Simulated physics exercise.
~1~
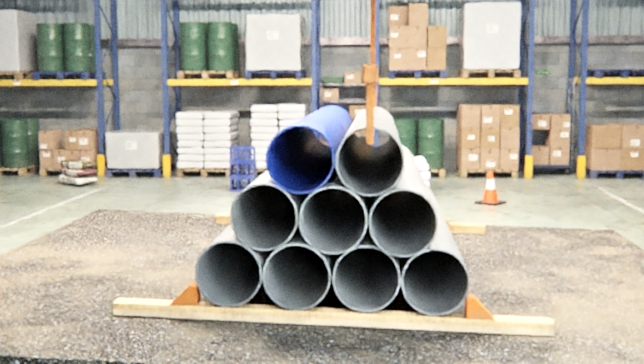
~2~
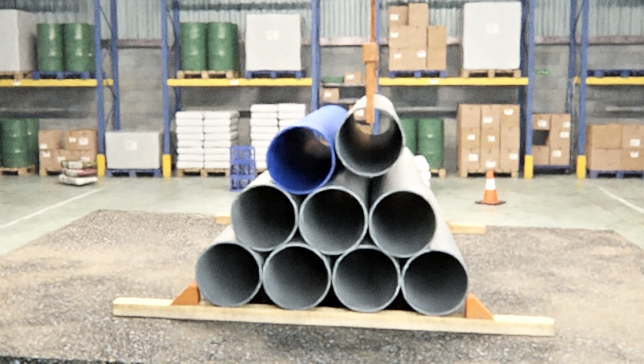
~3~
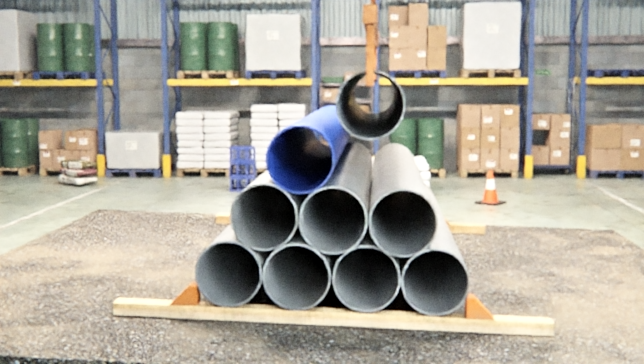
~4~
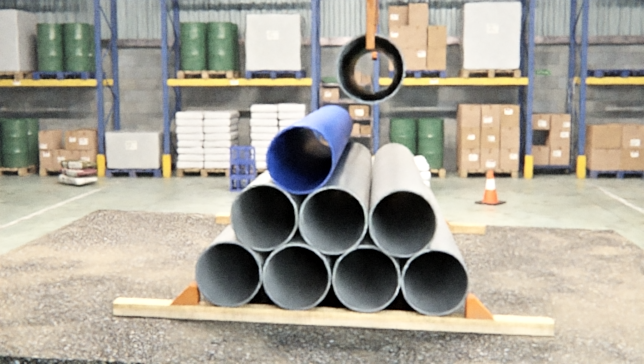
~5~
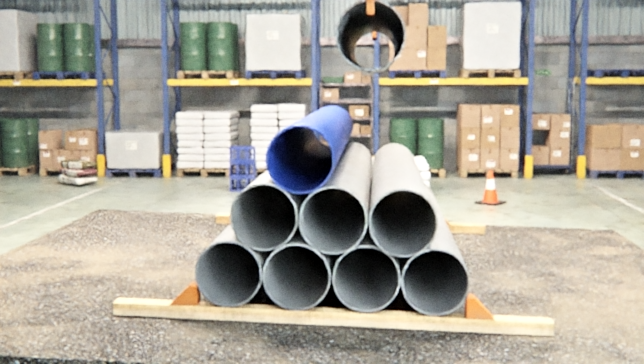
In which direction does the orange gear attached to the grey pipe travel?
The orange gear moves upward, taking the grey pipe with it.
